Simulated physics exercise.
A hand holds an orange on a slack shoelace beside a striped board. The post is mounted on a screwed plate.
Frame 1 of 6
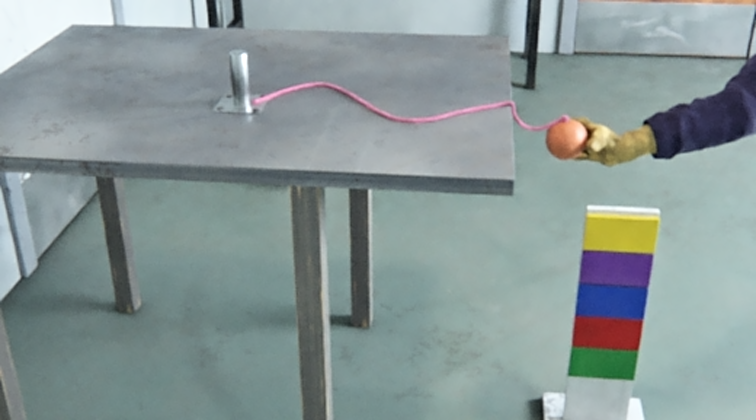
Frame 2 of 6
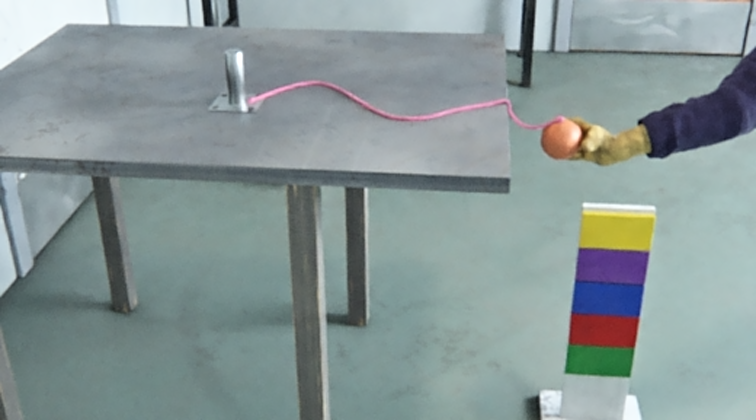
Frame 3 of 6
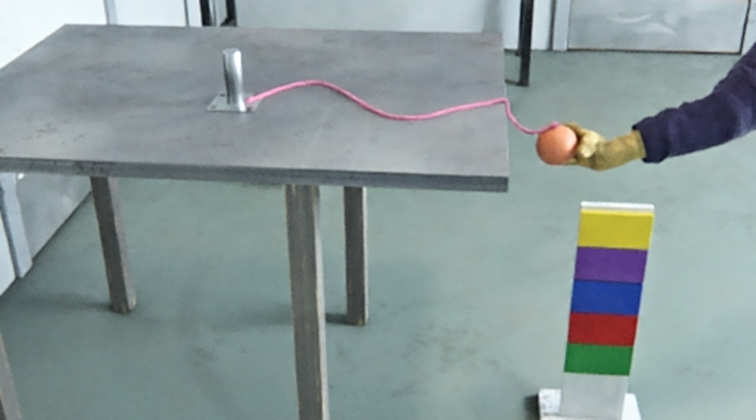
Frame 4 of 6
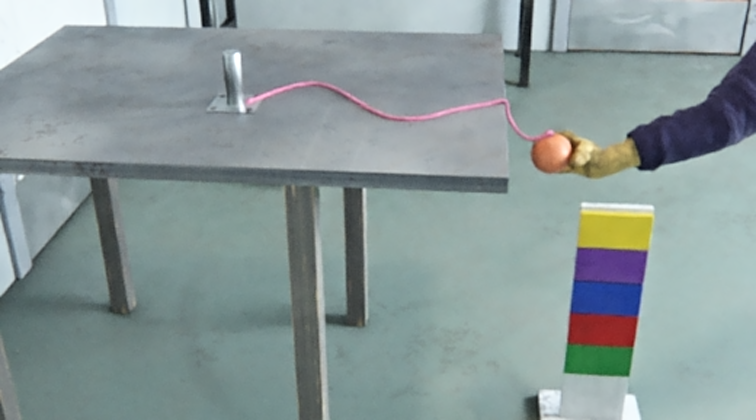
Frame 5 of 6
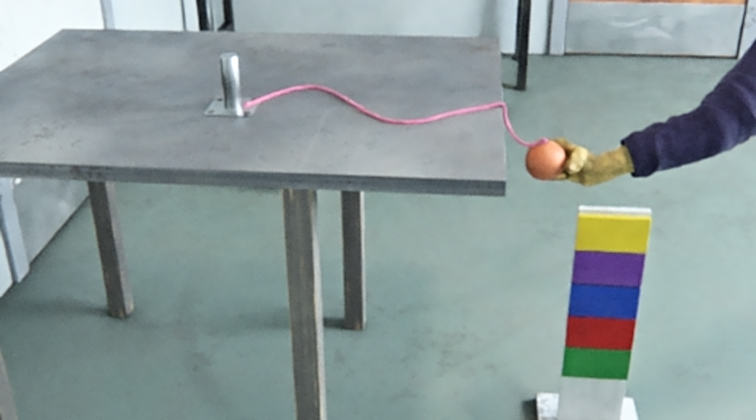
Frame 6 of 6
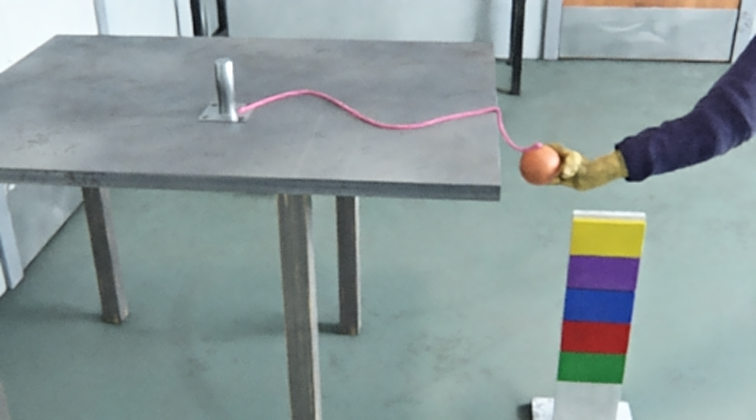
The clip shows a gloved hand holding an orange ball on a slack pink cord attached to a metal post on a gray table, slowly moving it slightly left and downward beside an upright board with colored stripes.
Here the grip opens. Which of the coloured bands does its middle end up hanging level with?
It ends up level with the purple band.
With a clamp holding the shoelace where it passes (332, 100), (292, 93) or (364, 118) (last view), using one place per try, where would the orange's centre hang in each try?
Near (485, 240), then (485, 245), then (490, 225).
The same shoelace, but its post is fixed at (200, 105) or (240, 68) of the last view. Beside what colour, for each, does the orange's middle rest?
Result per try, in order: Yellow / yellow.
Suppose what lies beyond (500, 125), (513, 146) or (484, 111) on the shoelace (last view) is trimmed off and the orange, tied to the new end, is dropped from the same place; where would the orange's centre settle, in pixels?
Respectively (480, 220), (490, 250) and (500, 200).
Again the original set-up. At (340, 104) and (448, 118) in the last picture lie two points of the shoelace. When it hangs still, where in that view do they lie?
The first moves to (379, 108), the second to (498, 134).
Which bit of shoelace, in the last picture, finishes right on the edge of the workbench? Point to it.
About (426, 124).
Soon after, orange near (519, 257); level with purple.
Then, orange near (462, 249); level with purple.
Further on, orange near (481, 262); level with purple.
At rest, orange near (499, 260); level with purple. At purple.
